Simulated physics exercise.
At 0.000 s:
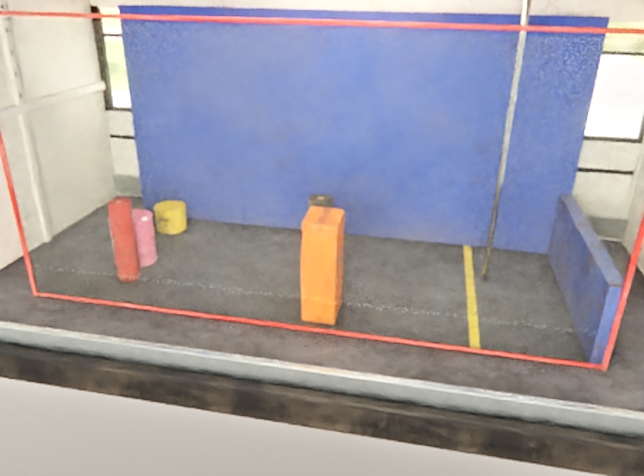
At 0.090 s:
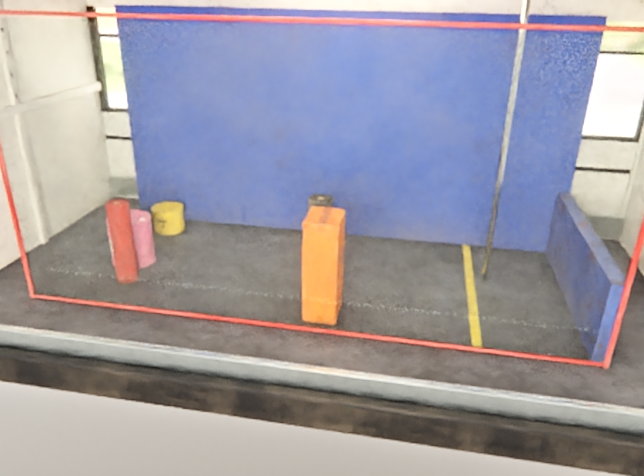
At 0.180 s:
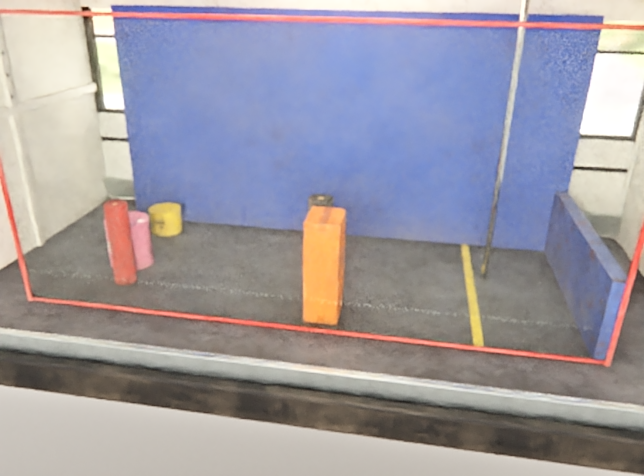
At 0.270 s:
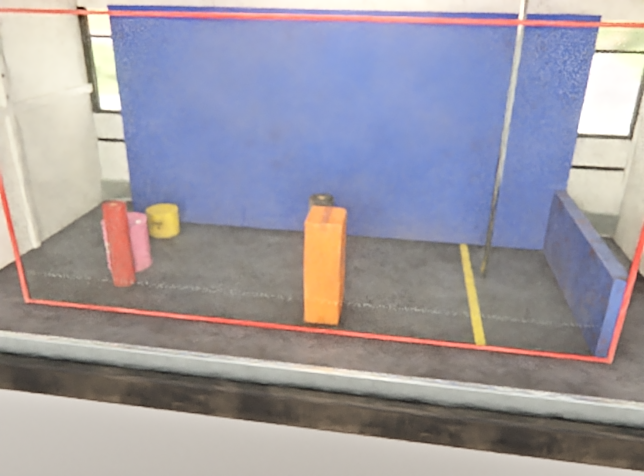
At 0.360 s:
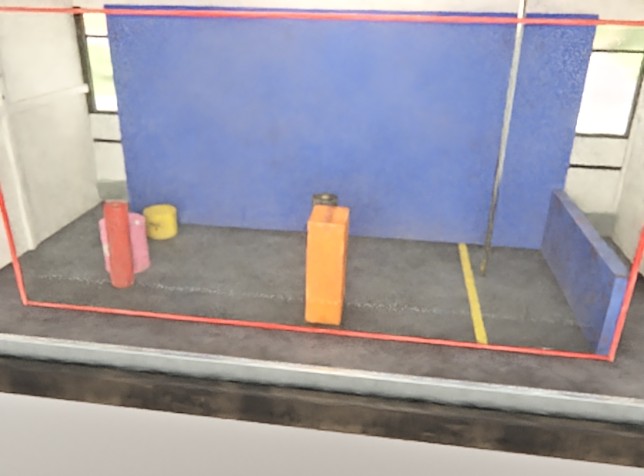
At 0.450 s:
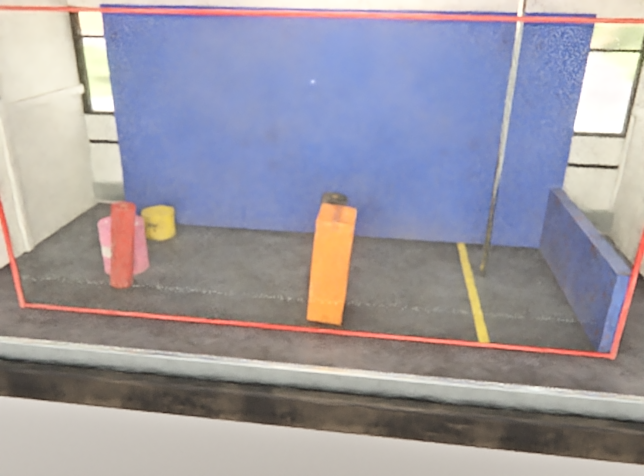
In the video, a tall orange box stands before a blue wall, with red, pink and yellow objects at left; the view drifts slightly, the pink drum shifts left behind the red post, then the box tilts slightly right.
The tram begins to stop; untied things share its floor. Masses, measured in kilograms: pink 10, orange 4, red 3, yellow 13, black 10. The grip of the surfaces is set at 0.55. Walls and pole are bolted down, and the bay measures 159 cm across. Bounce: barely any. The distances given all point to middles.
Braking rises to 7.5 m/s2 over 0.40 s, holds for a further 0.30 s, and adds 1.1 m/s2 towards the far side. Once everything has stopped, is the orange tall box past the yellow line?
No - it remains behind the line.
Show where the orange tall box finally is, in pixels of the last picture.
Roughly at (457, 305).
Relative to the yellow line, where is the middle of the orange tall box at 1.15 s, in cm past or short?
Around 15 cm shy of it.
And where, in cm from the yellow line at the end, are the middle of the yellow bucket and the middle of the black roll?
So the yellow bucket stops 240 cm short, while the black roll stops 20 cm short.
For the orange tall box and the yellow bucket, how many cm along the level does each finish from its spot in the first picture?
Lab note: Orange tall box shifted 90, yellow bucket shifted 30.
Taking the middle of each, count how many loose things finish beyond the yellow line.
0.
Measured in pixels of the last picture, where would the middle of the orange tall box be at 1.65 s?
Somewhere close to (457, 305).
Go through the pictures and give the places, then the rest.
In the first frame, orange tall box (323, 265), pink drum (134, 238), yellow line (475, 339).
In the second frame, orange tall box (324, 265), pink drum (132, 240).
In the third frame, orange tall box (325, 266), pink drum (130, 241).
In the fourth frame, orange tall box (325, 265), pink drum (127, 242).
In the fifth frame, orange tall box (327, 265), pink drum (125, 243).
In the sixth frame, orange tall box (332, 264), pink drum (124, 244), yellow line (483, 334).
After 0.75 s the orange tall box is 66 cm short of the yellow line, tilted 55°, near (384, 278) in the last picture's view.
After 1.15 s the orange tall box is 16 cm short of the yellow line, tilted 90°, near (457, 305) in the last picture's view; the pink drum 237 cm short of the yellow line, tilted 0°.
After 1.65 s the orange tall box is 16 cm short of the yellow line, tilted 90°, near (457, 305) in the last picture's view.
When all is still (1.9 s), pink drum stops short of the yellow line; orange tall box stops short of the yellow line; red roll stops short of the yellow line; yellow bucket stops short of the yellow line; black roll stops short of the yellow line.
